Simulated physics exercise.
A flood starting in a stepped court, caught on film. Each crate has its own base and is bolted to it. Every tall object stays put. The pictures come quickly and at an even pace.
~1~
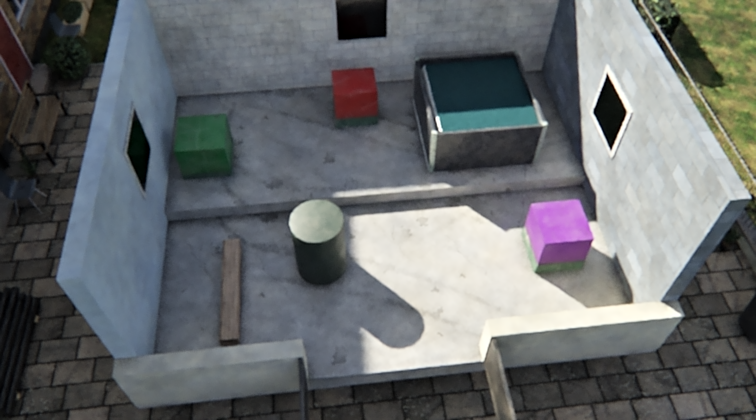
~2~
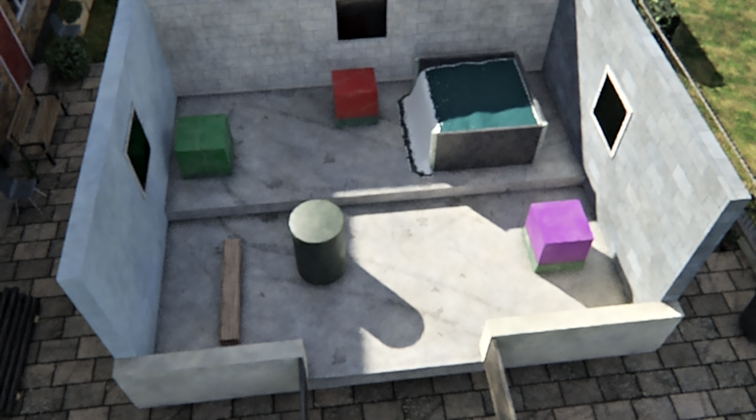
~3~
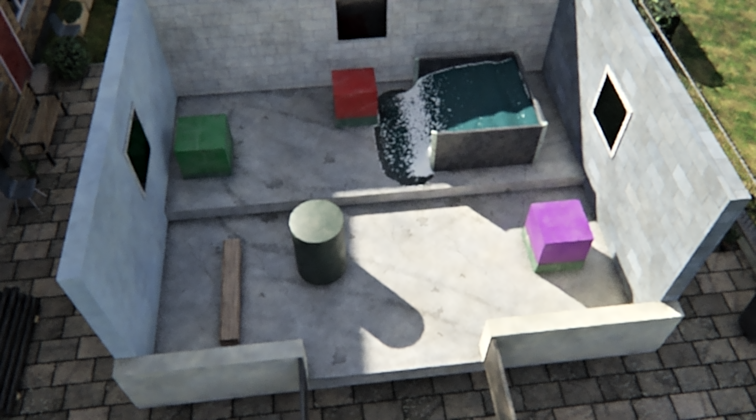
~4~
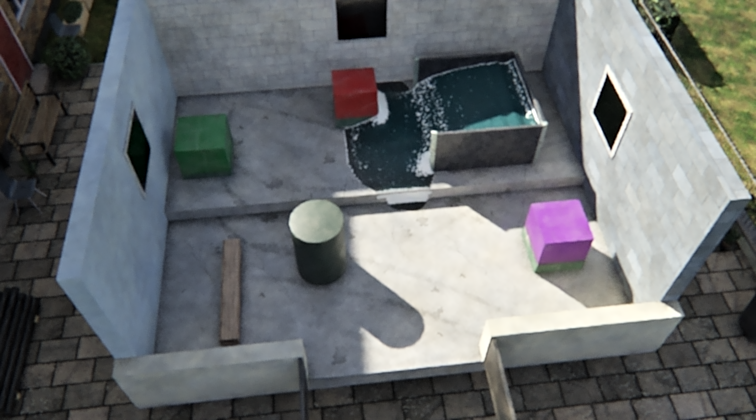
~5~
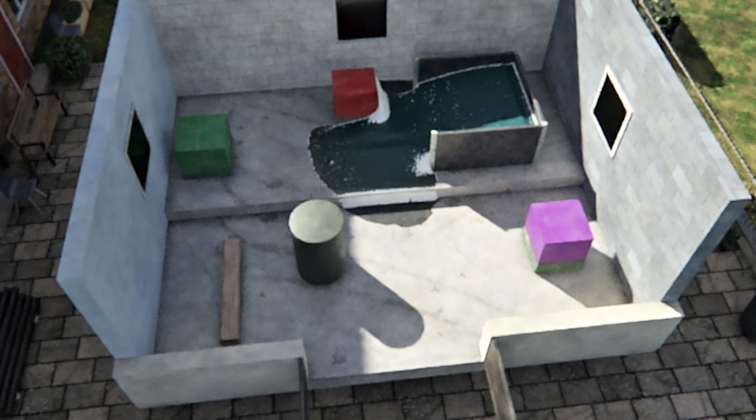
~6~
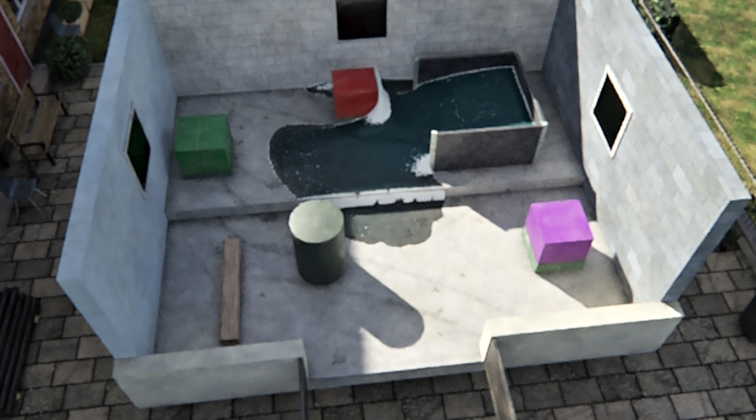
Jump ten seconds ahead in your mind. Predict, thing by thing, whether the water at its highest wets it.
The green crate will be touched; the red crate will be touched; the purple crate will not be touched.
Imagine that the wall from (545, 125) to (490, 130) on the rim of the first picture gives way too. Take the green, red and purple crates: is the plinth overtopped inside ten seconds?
One by one: The green crate stays dry, the red crate is spared, the purple crate gets wet.
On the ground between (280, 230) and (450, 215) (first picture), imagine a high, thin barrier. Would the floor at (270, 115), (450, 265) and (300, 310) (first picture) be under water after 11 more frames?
As listed: Wet, not flooded, not flooded.
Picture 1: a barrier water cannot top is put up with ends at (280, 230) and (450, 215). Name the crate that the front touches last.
I'd say the purple-painted one comes last.
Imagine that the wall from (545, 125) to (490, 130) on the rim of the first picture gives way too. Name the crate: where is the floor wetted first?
The purple one.
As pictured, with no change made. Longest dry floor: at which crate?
It would be the one in purple.
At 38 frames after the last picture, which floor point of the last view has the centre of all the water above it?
My pick is pixel (330, 214).
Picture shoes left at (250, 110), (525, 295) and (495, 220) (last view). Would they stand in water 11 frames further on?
Status by point, in sequence: Waterlogged; unwetted; unwetted.
A moment on, water covers 40 % of the floor; the green crate water round its plinth, the red crate water round its plinth, the purple crate not reached.
Next, water covers 55 % of the floor; the green crate water round its plinth, the red crate water round its plinth, the purple crate not reached.
Then, water covers 75 % of the floor; the green crate water round its plinth, the red crate water round its plinth, the purple crate not reached.
Later, water covers 90 % of the floor; the green crate water round its plinth, the red crate water round its plinth, the purple crate water round its plinth.
In the end, water covers 95 % of the floor; the green crate was topped, the red crate was topped, the purple crate stayed above the water.
